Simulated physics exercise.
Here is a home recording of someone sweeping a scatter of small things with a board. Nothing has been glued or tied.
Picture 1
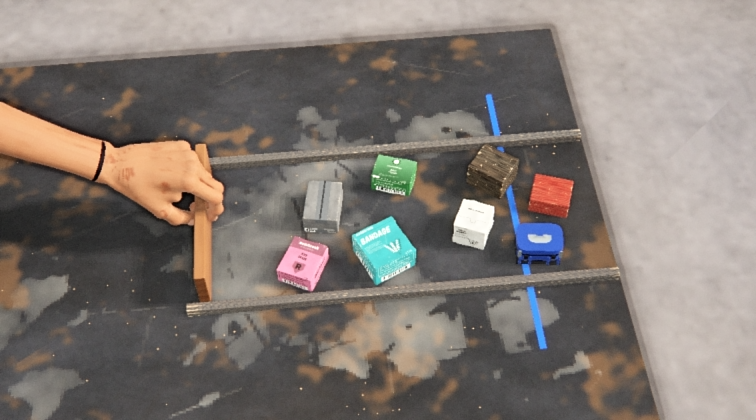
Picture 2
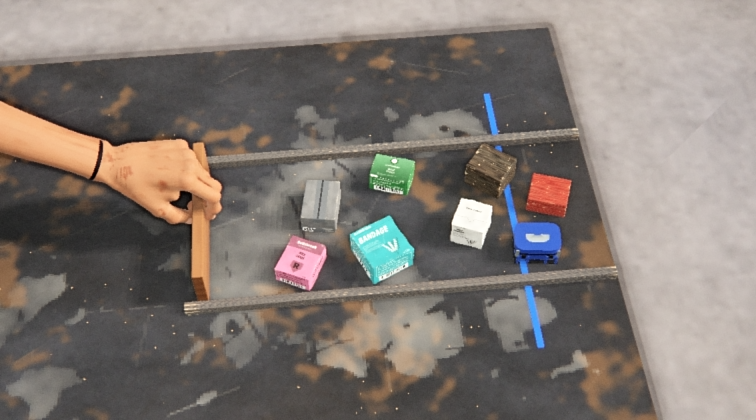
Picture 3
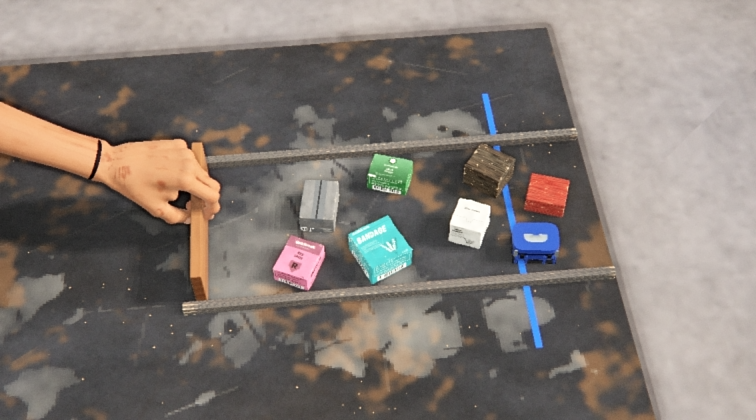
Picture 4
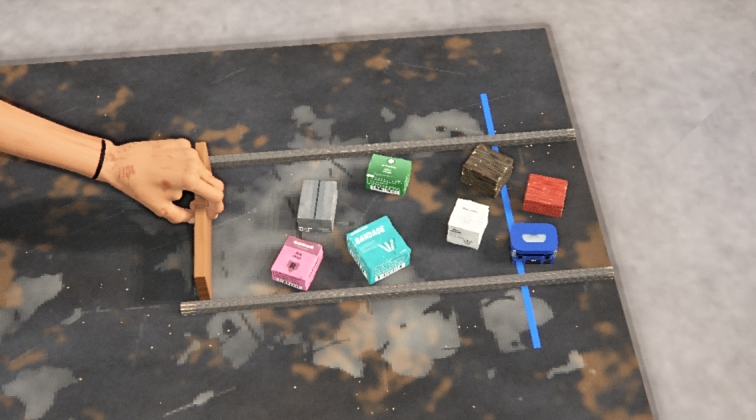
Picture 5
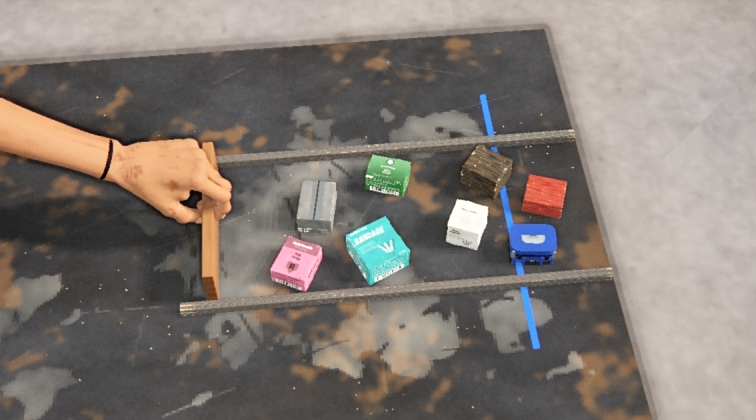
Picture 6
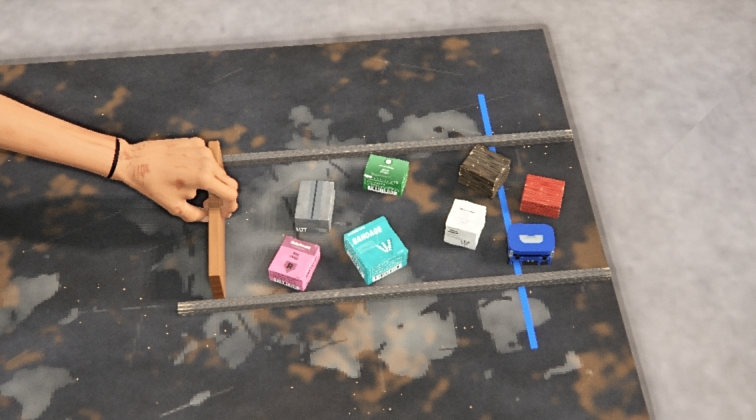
A person's hand reaches in from the left and holds a wooden board upright between two rails on a dark, blotchy tabletop, seen from above at an angle. Right of it lie grey, pink, green and turquoise boxes, then white, black, blue and red items around a blue tape line. The board stays nearly still, then slides slightly right without touching anything, while the view drifts very slightly.
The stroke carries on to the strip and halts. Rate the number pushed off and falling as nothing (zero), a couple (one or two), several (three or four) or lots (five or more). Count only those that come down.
It is a couple.
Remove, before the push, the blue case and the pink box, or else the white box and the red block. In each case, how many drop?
Try 1: 0; try 2: 1.
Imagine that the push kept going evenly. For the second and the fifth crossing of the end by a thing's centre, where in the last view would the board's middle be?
At (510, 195) for the second, at (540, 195) for the fifth.
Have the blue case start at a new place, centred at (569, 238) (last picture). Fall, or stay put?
That blue case is gone.
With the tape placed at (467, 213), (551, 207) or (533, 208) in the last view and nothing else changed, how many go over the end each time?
The counts come to 0, then 5, then 2.
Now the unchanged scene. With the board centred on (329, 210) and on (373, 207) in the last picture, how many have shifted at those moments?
I make it 3 at the first spot and 5 at the other.
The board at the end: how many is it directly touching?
At rest, 3 are in contact.
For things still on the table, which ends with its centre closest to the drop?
The red block finishes closest.
Early on, none off yet; red block at rest near (542, 196); blue case at rest near (530, 245); black block at rest near (485, 172).
A while later, none off yet; red block moving near (552, 191); blue case travelled about its own width near (582, 241); black block travelled about its own width near (511, 174).
Finally, the number that fall off is one or two; lost, blue case.
